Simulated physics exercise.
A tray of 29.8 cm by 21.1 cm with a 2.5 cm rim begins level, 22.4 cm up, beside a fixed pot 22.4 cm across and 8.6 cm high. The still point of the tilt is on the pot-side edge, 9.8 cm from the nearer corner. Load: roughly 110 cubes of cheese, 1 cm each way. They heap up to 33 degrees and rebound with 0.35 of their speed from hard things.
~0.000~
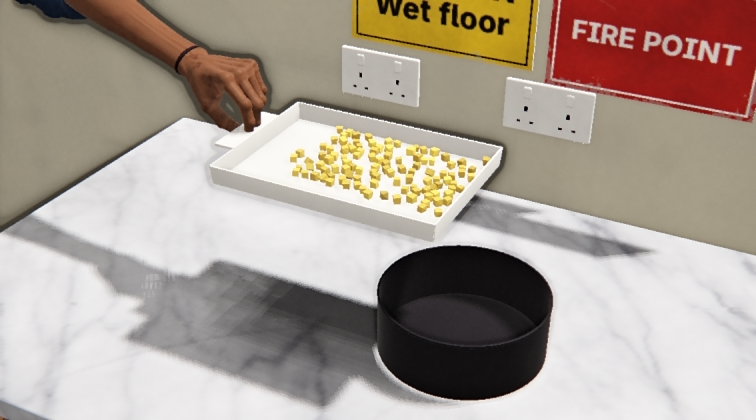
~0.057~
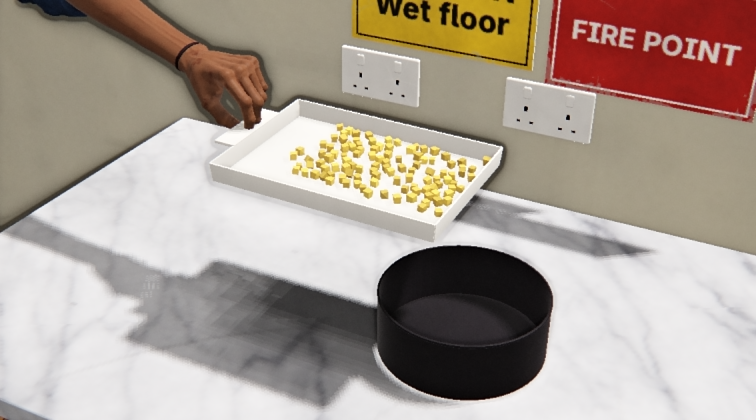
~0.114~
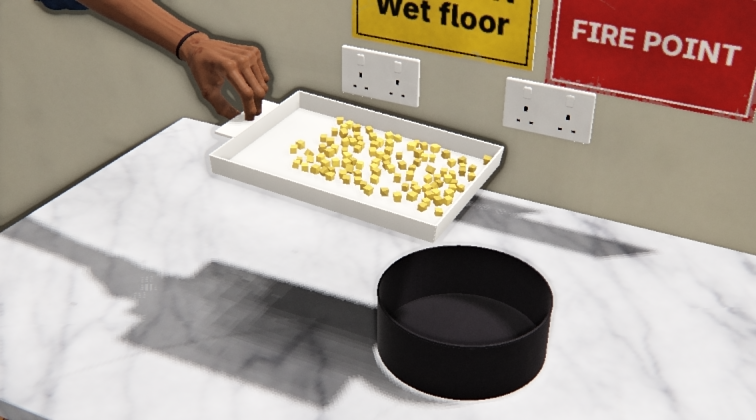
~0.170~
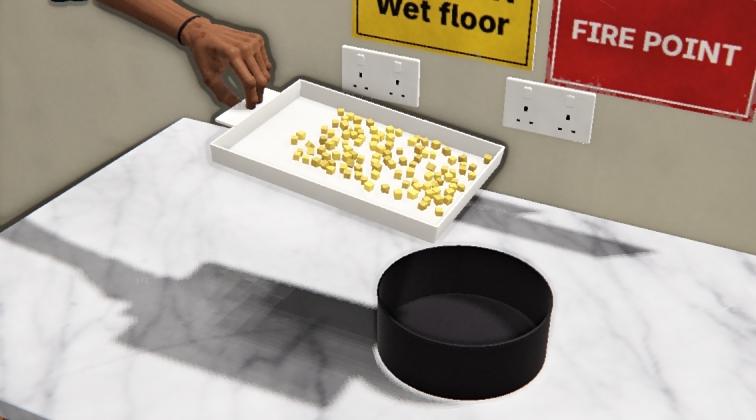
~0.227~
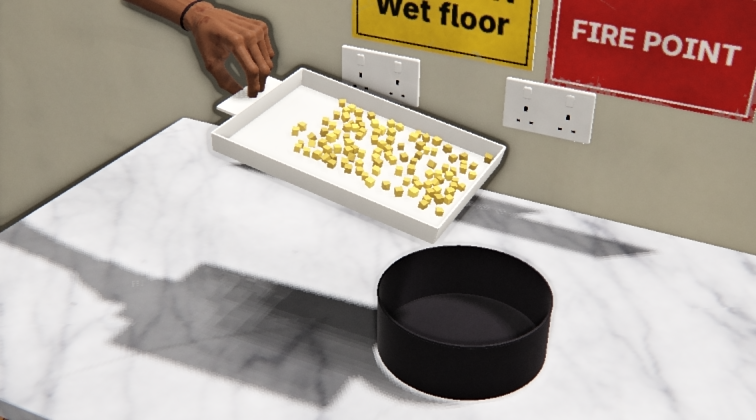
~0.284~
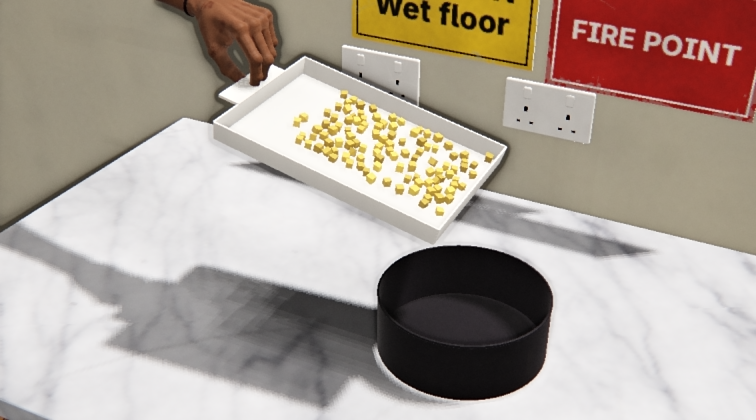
A hand lifts the handle end of a white tray of yellow cubes, tilting it rightward.
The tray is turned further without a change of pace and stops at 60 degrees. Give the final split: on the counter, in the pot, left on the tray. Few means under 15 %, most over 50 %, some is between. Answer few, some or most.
Counter: Few, pot: Few, tray: Most.
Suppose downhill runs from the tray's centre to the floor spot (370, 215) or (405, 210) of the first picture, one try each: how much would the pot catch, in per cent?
About 0 and 5 per cent.
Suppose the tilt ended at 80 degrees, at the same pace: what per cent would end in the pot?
It would be near 5 per cent.
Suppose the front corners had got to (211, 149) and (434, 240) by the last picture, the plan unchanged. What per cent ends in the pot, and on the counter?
Pot 0, counter 25.
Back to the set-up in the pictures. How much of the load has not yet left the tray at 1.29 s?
About 85 per cent.
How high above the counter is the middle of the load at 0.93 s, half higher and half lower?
Roughly 26 cm.
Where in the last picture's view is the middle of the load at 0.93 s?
At about (458, 177).
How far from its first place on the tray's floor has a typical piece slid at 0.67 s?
About 1 cm.
After 0.67 s, tilt 36 degrees; the tray holds 100 %, the pot 0 %.
After 0.93 s, tilt 51 degrees; the tray holds 100 %, the pot 0 %.
After 1.29 s, tilt 60 degrees; the tray holds 85 %, the pot 5 %.
By 2.3 s all is still; counter 5 %, pot 5 %, tray 85 %.
